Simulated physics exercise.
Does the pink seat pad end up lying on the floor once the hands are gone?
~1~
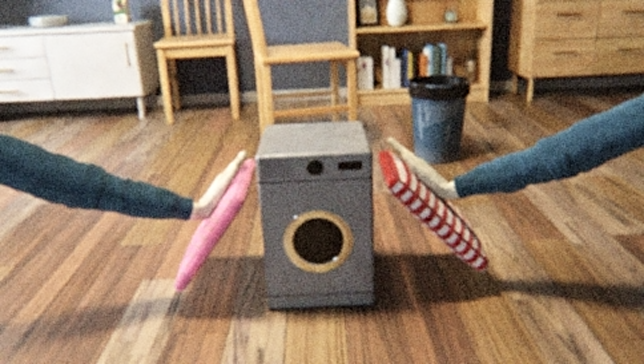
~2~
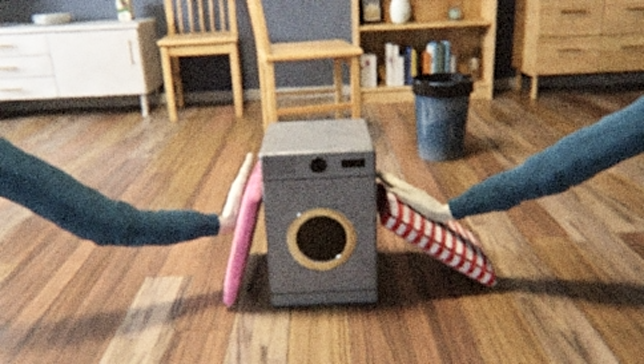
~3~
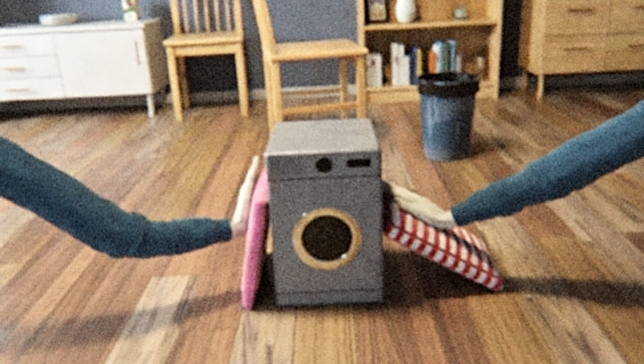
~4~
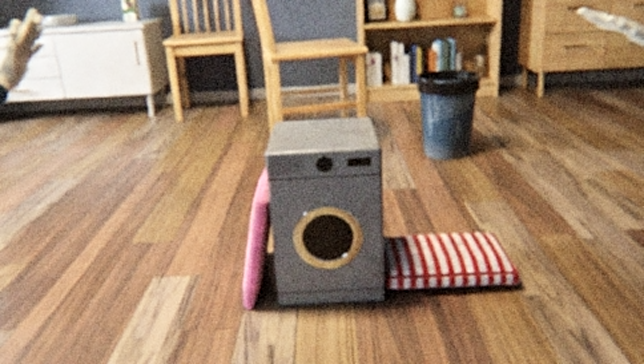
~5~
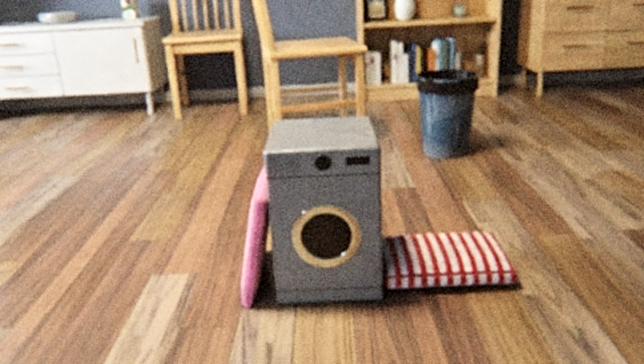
No, the pink seat pad stays propped against the left side of the grey machine. It is the red striped pillow that slips down and lies on the floor.
Two hands pressed a pink seat pad and a red-and-white striped pillow against opposite sides of a small grey washing machine, then let go and drew away. The pad stayed leaning on the left, while the pillow slumped flat onto the wooden floor.
